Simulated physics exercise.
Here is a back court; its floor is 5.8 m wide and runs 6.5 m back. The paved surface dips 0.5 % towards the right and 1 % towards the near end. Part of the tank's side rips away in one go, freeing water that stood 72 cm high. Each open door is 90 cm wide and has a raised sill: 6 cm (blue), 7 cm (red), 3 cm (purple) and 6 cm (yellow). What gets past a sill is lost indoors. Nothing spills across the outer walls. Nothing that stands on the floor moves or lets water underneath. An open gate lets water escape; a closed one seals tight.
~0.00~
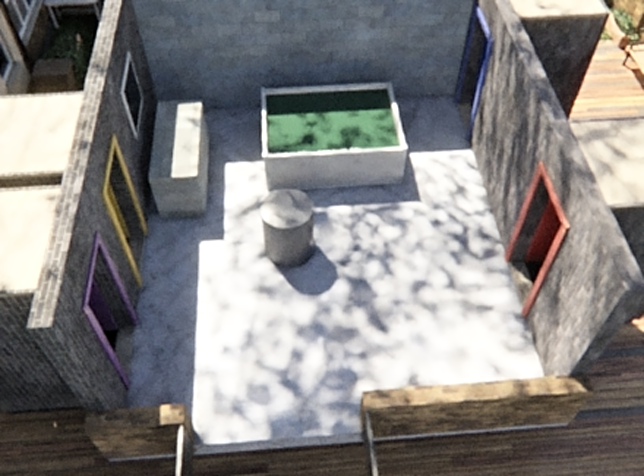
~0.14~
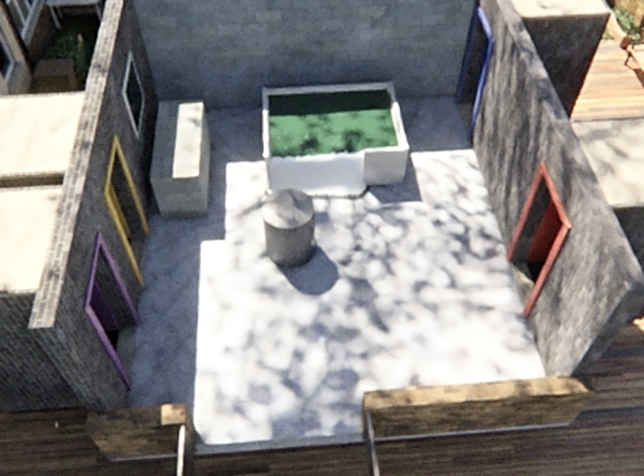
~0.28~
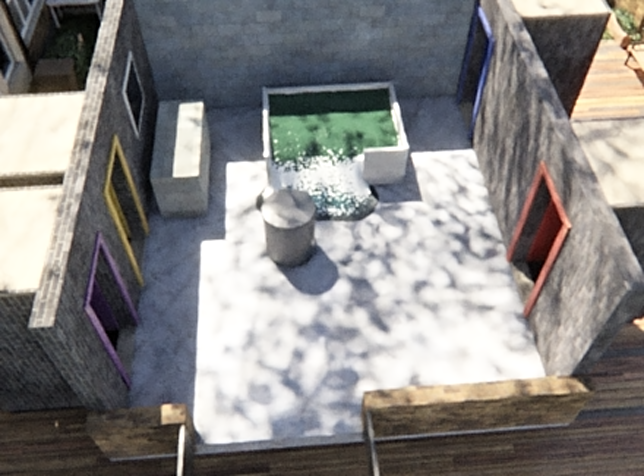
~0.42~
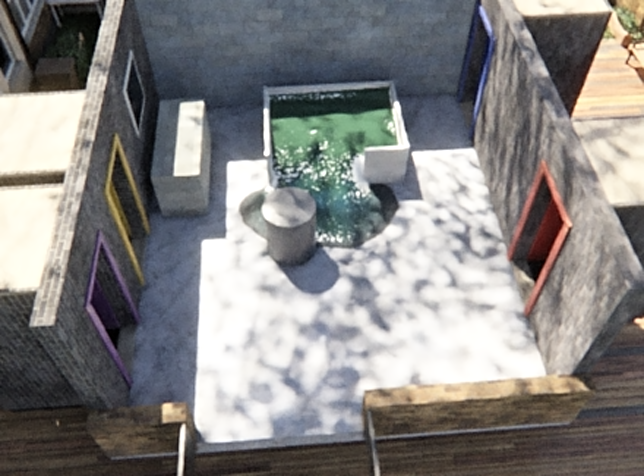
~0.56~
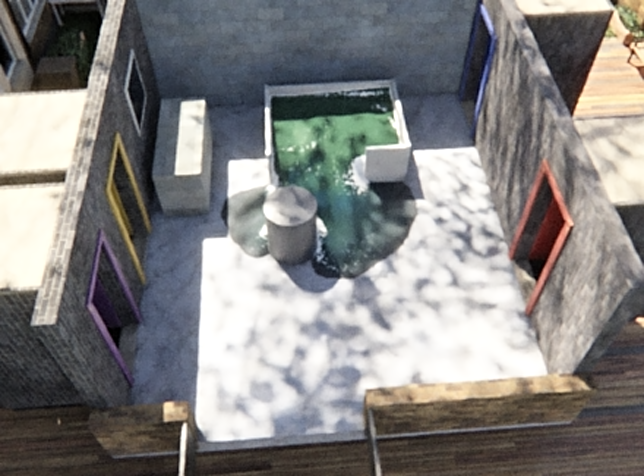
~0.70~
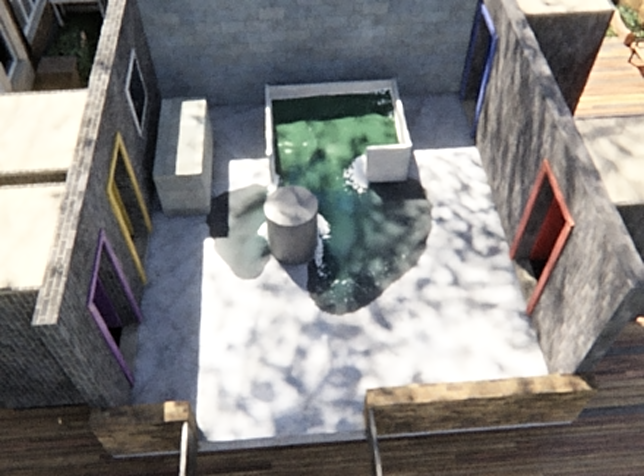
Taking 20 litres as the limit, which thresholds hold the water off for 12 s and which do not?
Within that time: At the blue door it does not reach the limit; at the red door it passes the limit; at the purple door it exceeds the limit; at the yellow door it exceeds the limit.
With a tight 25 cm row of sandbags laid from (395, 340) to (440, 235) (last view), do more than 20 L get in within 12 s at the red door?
Against that limit: Red below.
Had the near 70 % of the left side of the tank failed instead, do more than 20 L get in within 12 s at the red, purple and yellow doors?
Against that limit: Red below, purple above, yellow not over.
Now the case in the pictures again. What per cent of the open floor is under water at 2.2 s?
About 60 per cent.
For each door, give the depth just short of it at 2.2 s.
In cm: Blue 0, red 5, purple 9, yellow 14.
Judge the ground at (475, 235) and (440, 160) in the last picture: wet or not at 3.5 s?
In turn: Under water, dry.
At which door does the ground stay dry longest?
The blue one.
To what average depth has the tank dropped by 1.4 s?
Some 38 cm.
After 1.4 s water covers 40 % of the floor and is deepest (49 cm) near (304, 227); blue door not reached, red door not reached, purple door not reached, yellow door 3 cm at the sill, 0 L in.
After 2.2 s water covers 60 % of the floor and is deepest (55 cm) near (554, 398); blue door not reached, red door 5 cm at the sill, 0 L in, purple door 9 cm at the sill, 4 L in, yellow door 14 cm at the sill, 60 L in.
After 3.5 s water covers 70 % of the floor and is deepest (25 cm) near (437, 406); blue door not reached, red door 16 cm at the sill, 23 L in, purple door 6 cm at the sill, 22 L in, yellow door 15 cm at the sill, 157 L in.
After 7.0 s water covers 95 % of the floor and is deepest (12 cm) near (489, 403); blue door 3 cm at the sill, 0 L in, red door 9 cm at the sill, 87 L in, purple door 4 cm at the sill, 31 L in, yellow door 6 cm at the sill, 200 L in.
After 12.0 s water covers 95 % of the floor and is deepest (8 cm) near (502, 402); blue door 6 cm at the sill, 2 L in, red door 6 cm at the sill, 92 L in, purple door 4 cm at the sill, 42 L in, yellow door 5 cm at the sill, 204 L in.
